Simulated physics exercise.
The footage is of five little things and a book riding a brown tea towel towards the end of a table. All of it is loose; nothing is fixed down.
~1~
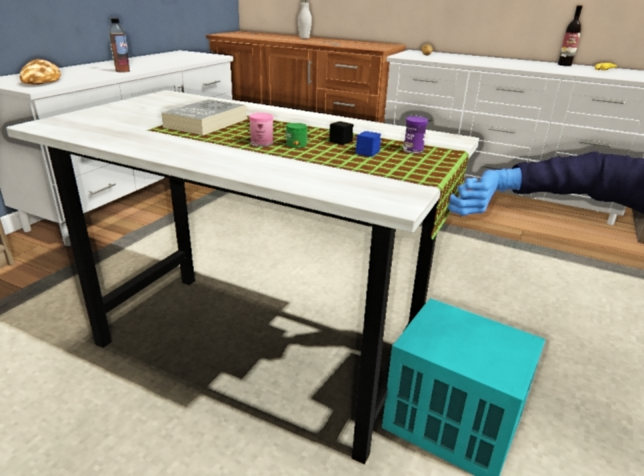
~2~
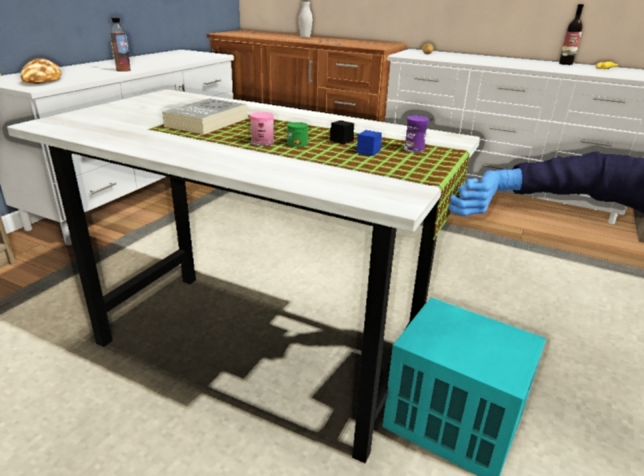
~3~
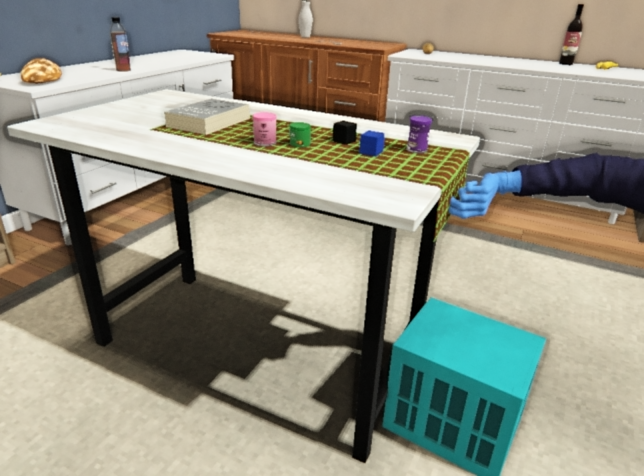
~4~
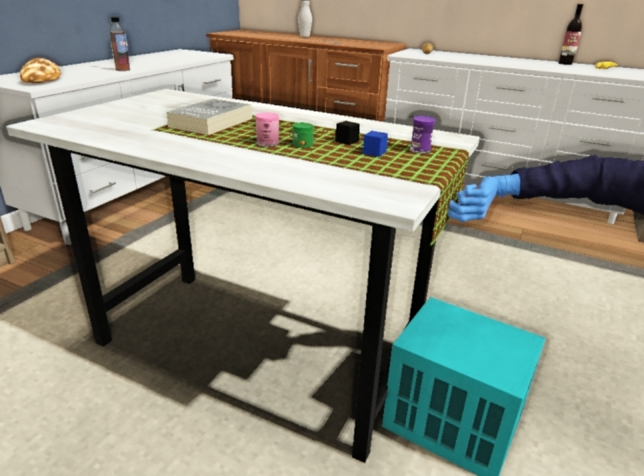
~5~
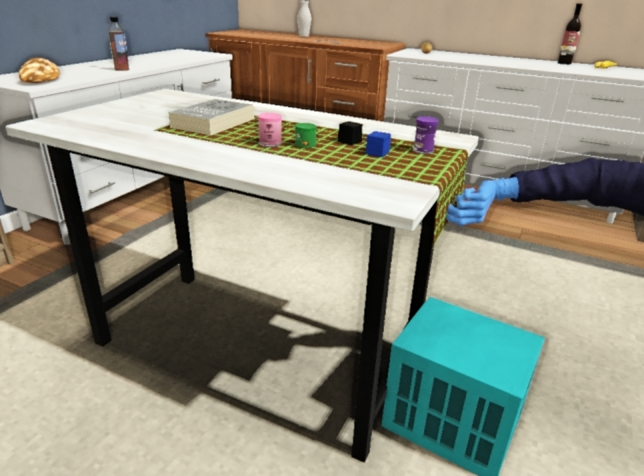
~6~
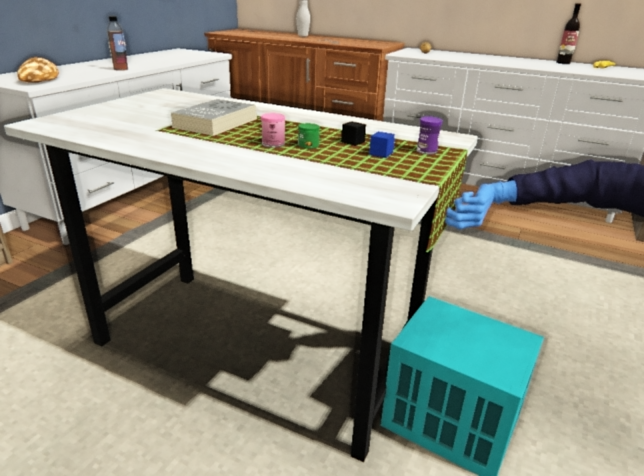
On a white table, a gloved hand slowly draws a checked cloth and objects slightly right.
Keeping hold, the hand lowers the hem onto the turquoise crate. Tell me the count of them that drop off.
I predict that three objects will leave the top.
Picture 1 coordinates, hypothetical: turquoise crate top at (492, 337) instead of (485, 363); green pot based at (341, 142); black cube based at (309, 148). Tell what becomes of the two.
Green pot: Safe; black cube: Safe.
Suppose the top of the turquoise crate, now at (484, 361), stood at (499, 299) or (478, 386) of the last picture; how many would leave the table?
Count: 1, then 4.
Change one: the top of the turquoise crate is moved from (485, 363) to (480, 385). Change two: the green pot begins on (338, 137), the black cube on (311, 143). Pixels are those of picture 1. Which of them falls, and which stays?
Green pot: Off. Black cube: Off.
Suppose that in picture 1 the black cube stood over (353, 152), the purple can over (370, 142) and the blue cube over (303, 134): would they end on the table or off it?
Result - black cube: Down; purple can: Down; blue cube: Still up.
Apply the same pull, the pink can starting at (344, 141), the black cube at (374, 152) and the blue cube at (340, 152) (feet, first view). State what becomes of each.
Note - pink can lost, black cube lost, blue cube lost.
Soon after, hem near (439, 275); purple can gone.
After that, hem near (436, 303); purple can and blue cube gone.
And then, hem on the crate; purple can, blue cube and black cube gone.
In the end, hem on the crate; purple can, blue cube and black cube gone. The table loses three.
